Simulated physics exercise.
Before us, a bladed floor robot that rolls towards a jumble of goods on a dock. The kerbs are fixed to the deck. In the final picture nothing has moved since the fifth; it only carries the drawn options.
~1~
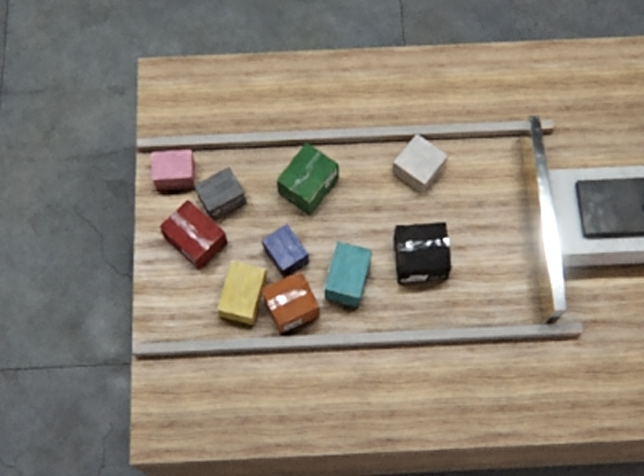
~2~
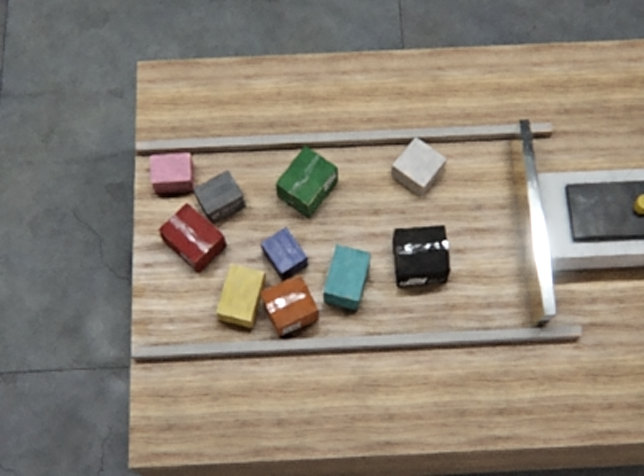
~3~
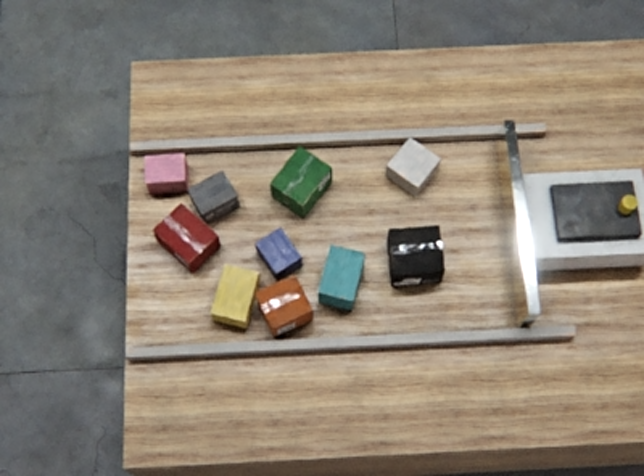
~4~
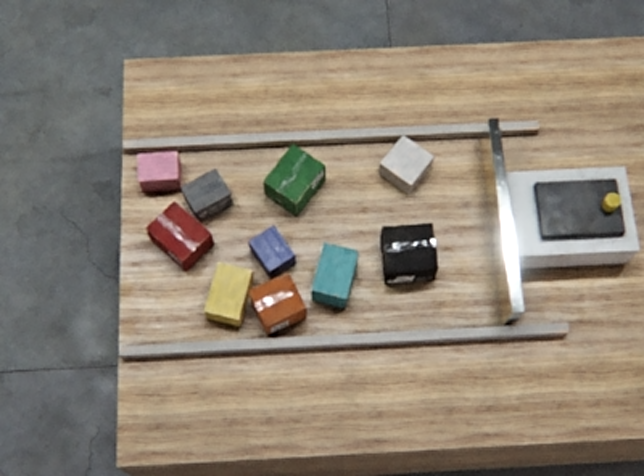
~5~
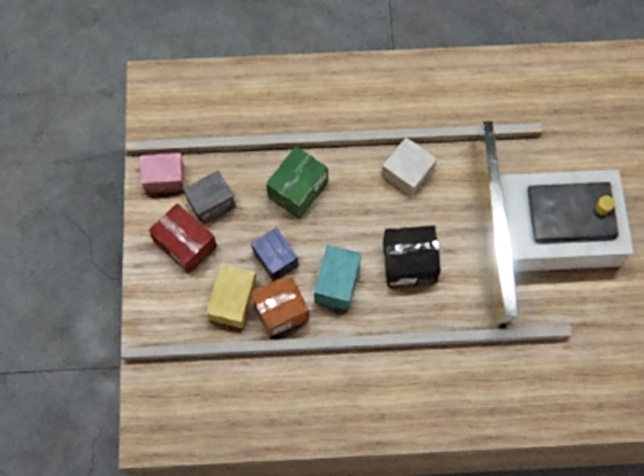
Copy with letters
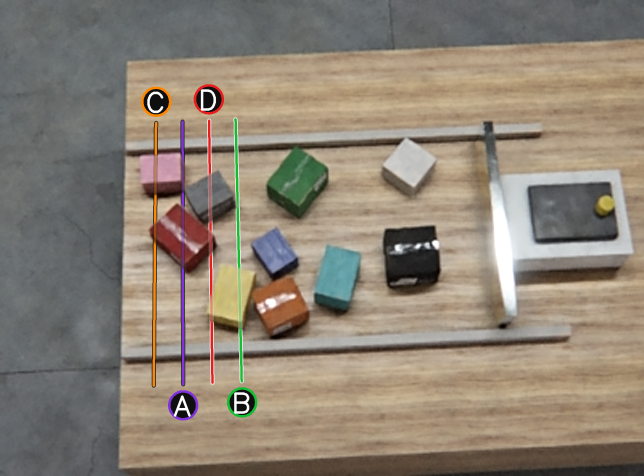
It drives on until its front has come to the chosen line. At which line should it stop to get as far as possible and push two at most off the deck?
Stop at B.
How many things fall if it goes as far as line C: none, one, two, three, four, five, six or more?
In all, six or more.
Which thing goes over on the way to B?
The yellow crate.
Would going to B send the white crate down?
No.
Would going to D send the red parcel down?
By then, yes.
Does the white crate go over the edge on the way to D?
No.
On the marked copy, A at (183, 246); B at (239, 244); C at (155, 248); D at (211, 245).
Following B. Soon after the start, robot (474, 216); white crate (365, 173); turquoise crate (331, 279).
Later, robot (379, 220); red parcel (178, 237); yellow crate (189, 284).
In the end, robot (309, 223); yellow crate over the edge; red parcel (121, 236); one fallen.
As for the rest, A drops eight; C drops eight; D drops five.
